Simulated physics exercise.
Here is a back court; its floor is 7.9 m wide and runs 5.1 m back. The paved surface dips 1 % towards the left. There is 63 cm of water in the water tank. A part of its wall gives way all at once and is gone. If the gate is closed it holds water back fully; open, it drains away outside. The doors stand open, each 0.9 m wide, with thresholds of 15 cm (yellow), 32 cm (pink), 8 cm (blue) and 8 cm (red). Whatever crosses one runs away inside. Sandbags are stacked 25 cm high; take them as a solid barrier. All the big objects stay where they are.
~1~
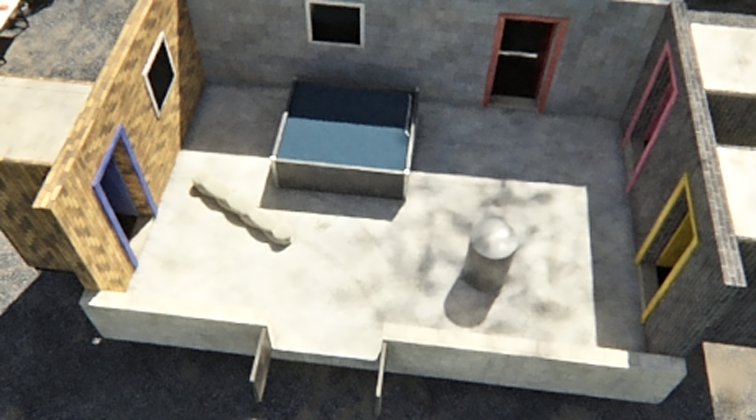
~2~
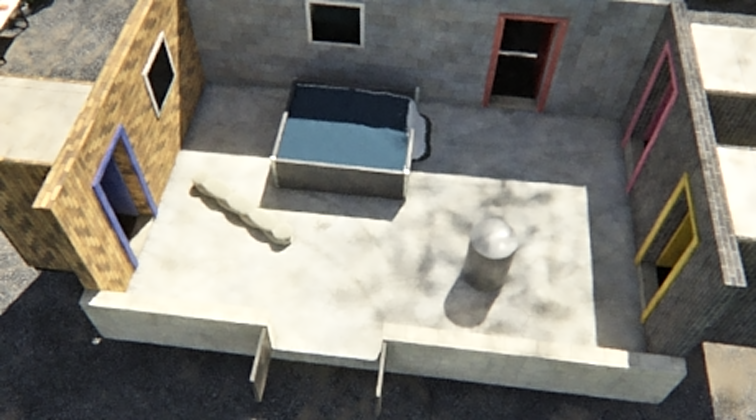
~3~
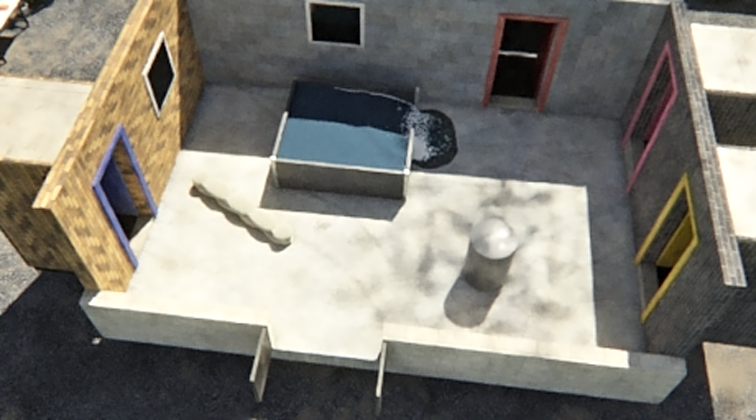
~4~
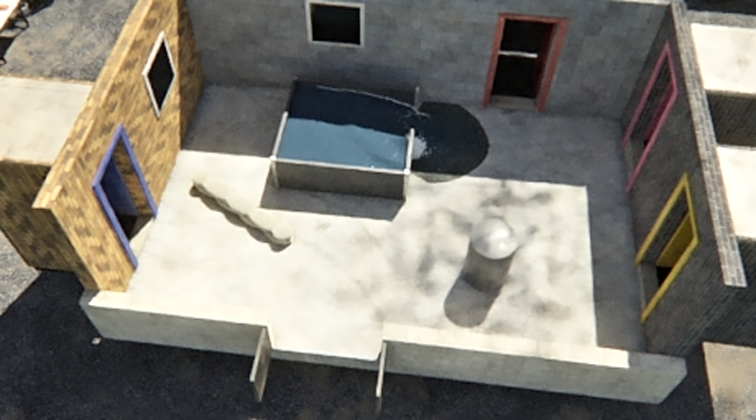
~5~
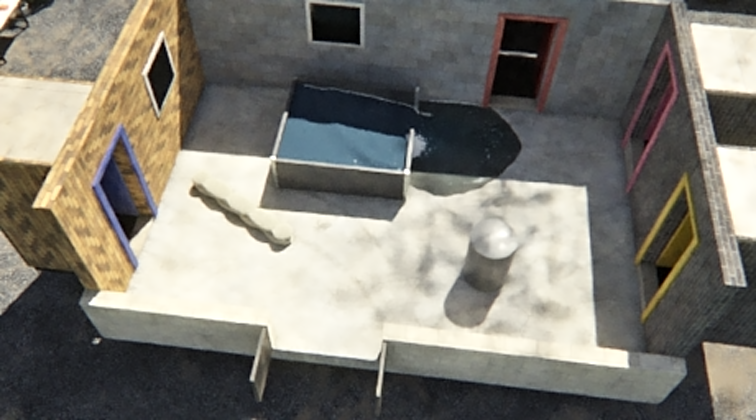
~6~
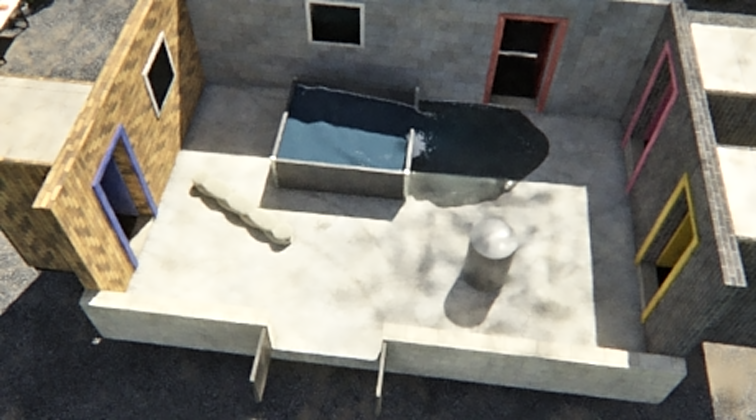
In this clip, a water tank stands against the back wall of a roofless court, then its right side opens and dark water pours out, spreading rightward across the pale floor past the red doorway.
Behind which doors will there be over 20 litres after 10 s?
The water let in: At the yellow door it keeps below the limit; at the pink door it keeps below the limit; at the blue door it does not reach the limit; at the red door it exceeds the limit.
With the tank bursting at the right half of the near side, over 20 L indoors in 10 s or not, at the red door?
Then: Red under.
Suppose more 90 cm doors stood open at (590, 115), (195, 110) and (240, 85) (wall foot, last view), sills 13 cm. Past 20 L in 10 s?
In that order: Past it, under, below.
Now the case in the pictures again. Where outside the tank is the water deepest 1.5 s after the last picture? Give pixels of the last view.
Near (615, 141).
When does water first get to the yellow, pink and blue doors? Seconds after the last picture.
Yellow 1.6 s, pink 0.5 s, blue 7.0 s.
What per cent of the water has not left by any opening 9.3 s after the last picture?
Roughly 96 in a hundred.
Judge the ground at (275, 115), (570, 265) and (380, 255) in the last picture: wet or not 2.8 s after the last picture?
In that order: Dry, flooded, still dry.
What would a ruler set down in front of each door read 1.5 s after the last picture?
In cm: Yellow 0, pink 29, blue 0, red 14.
Then, 0.7 s after the last picture water covers 25 % of the floor and is deepest (36 cm) near (416, 137); yellow door not reached, pink door 13 cm at the sill, 0 L in, blue door not reached, red door 15 cm at the sill, 3 L in.
Then, 1.5 s after the last picture water covers 30 % of the floor and is deepest (38 cm) near (615, 141); yellow door not reached, pink door 29 cm at the sill, 0 L in, blue door not reached, red door 14 cm at the sill, 20 L in.
Then, 2.8 s after the last picture water covers 35 % of the floor and is deepest (26 cm) near (575, 137); yellow door 11 cm at the sill, 0 L in, pink door 23 cm at the sill, 0 L in, blue door not reached, red door 11 cm at the sill, 38 L in.
Then, 5.3 s after the last picture water covers 60 % of the floor and is deepest (18 cm) near (600, 358); yellow door 7 cm at the sill, 0 L in, pink door 15 cm at the sill, 0 L in, blue door not reached, red door 11 cm at the sill, 52 L in.
Then, 9.3 s after the last picture water covers 90 % of the floor and is deepest (12 cm) near (588, 369); yellow door 10 cm at the sill, 0 L in, pink door 7 cm at the sill, 0 L in, blue door 9 cm at the sill, 3 L in, red door 8 cm at the sill, 67 L in.
